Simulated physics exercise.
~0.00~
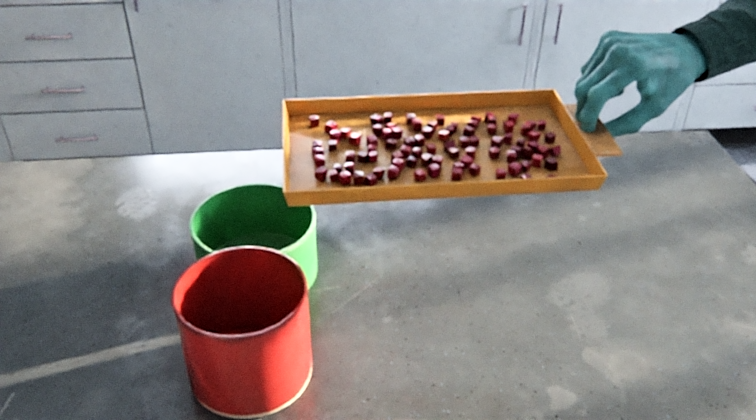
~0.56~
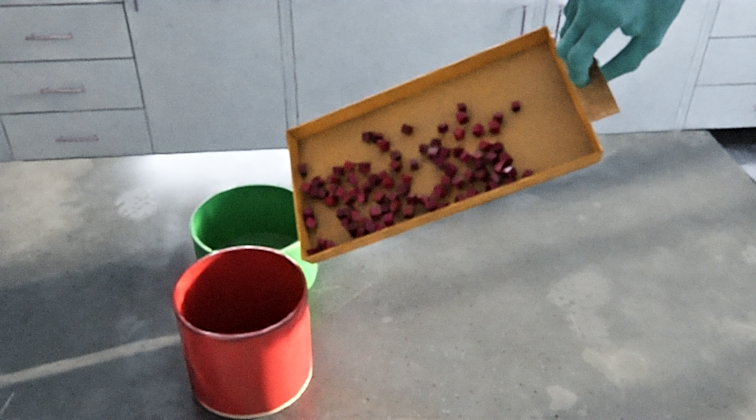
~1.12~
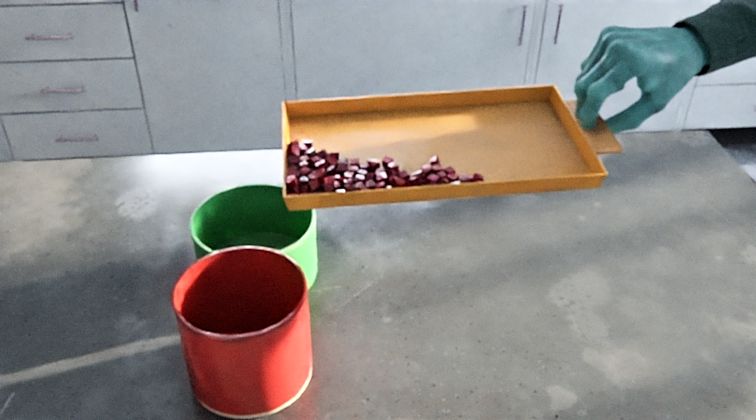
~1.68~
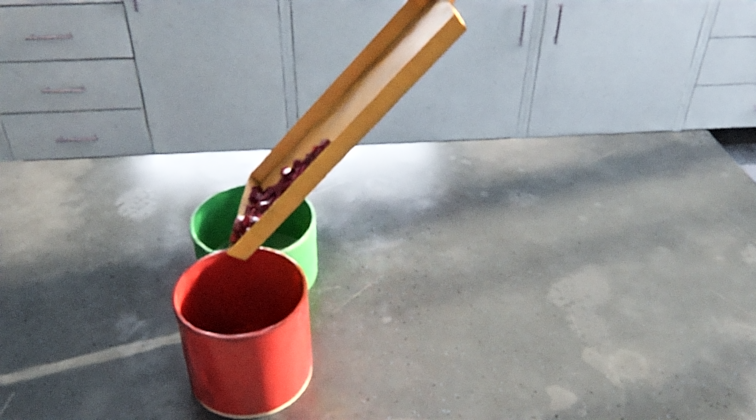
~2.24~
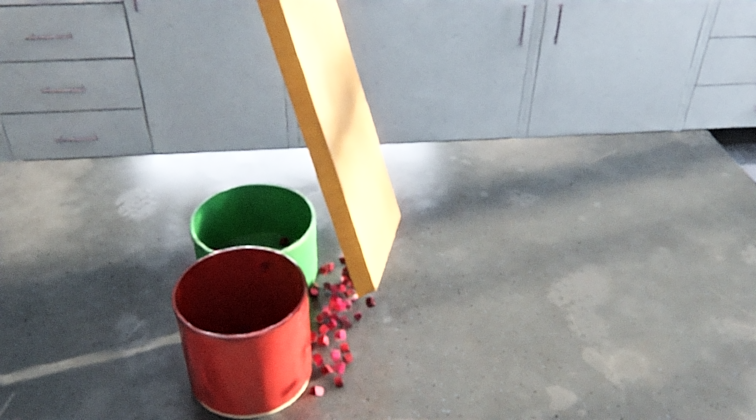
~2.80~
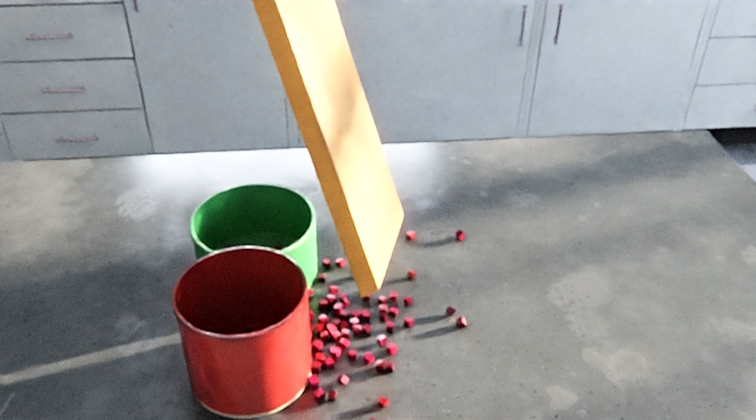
Dark red cubes sliding down a hand-held wooden tray as it tilts, levels and tips steeply, most spilling beside red and green pots.
